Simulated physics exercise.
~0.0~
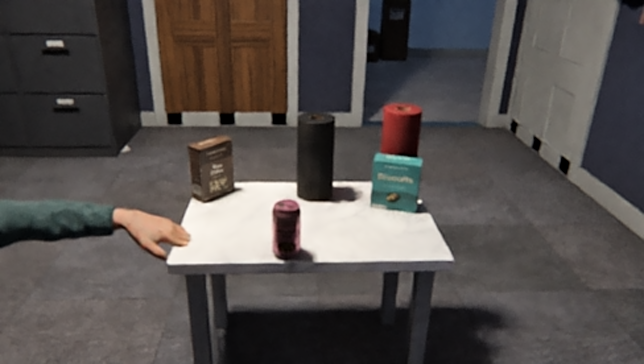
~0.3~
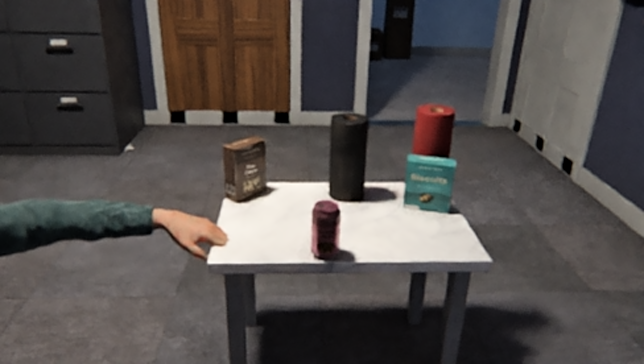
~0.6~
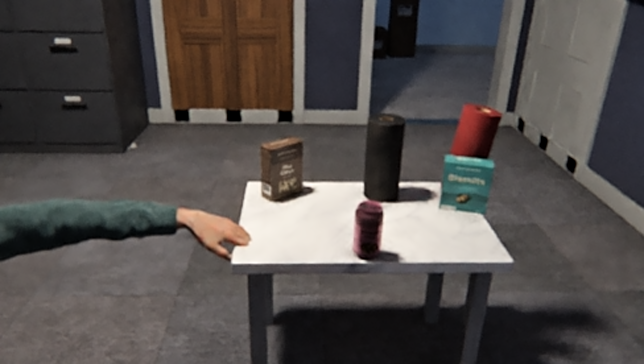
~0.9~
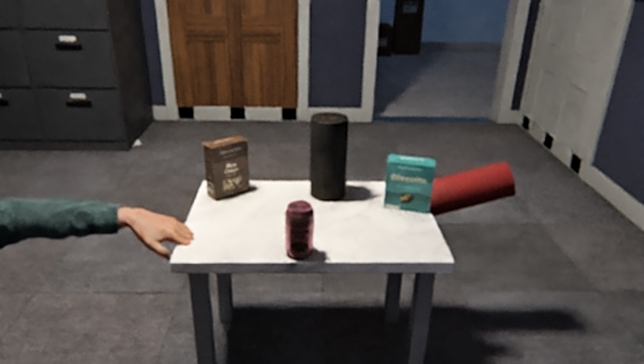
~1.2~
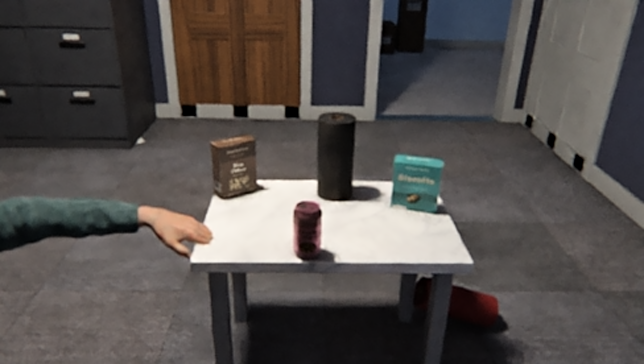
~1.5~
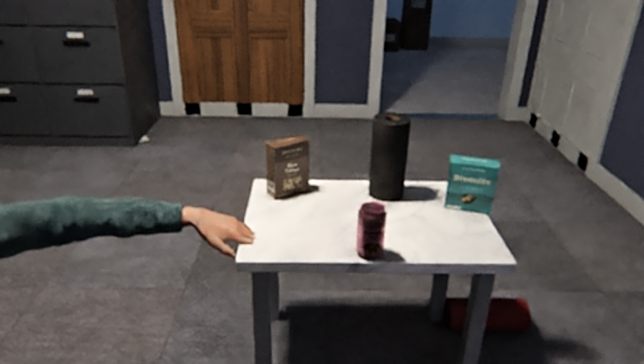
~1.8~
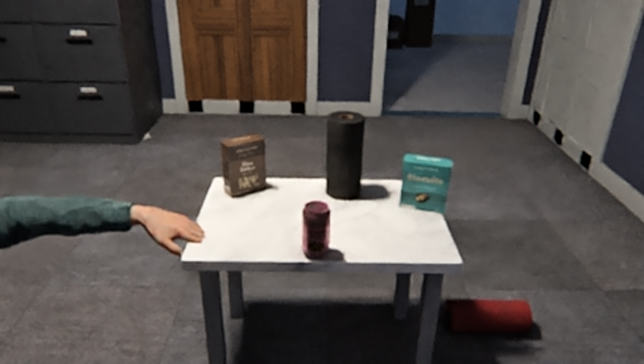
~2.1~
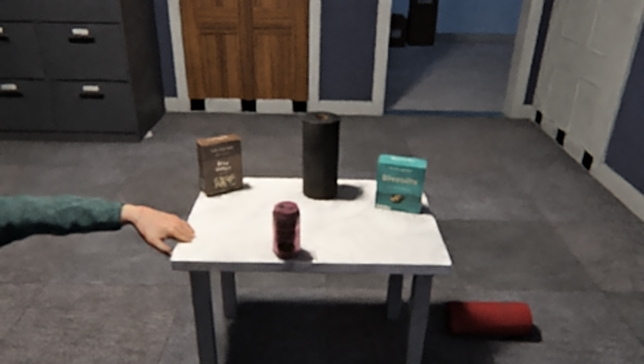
In a grey-floored room with dark filing cabinets and a wooden door behind, a white side table is seen from the front and slightly above. A brown packet stands at its back left, a black roll in the middle, a red roll and a turquoise packet at the right, and a pink can near the front. A green-sleeved arm rests its hand on the left edge as the table slides right and back, then repeats. During this the red roll leans, tips off the right side and drops to the floor. It ends lying there, the other four still upright.
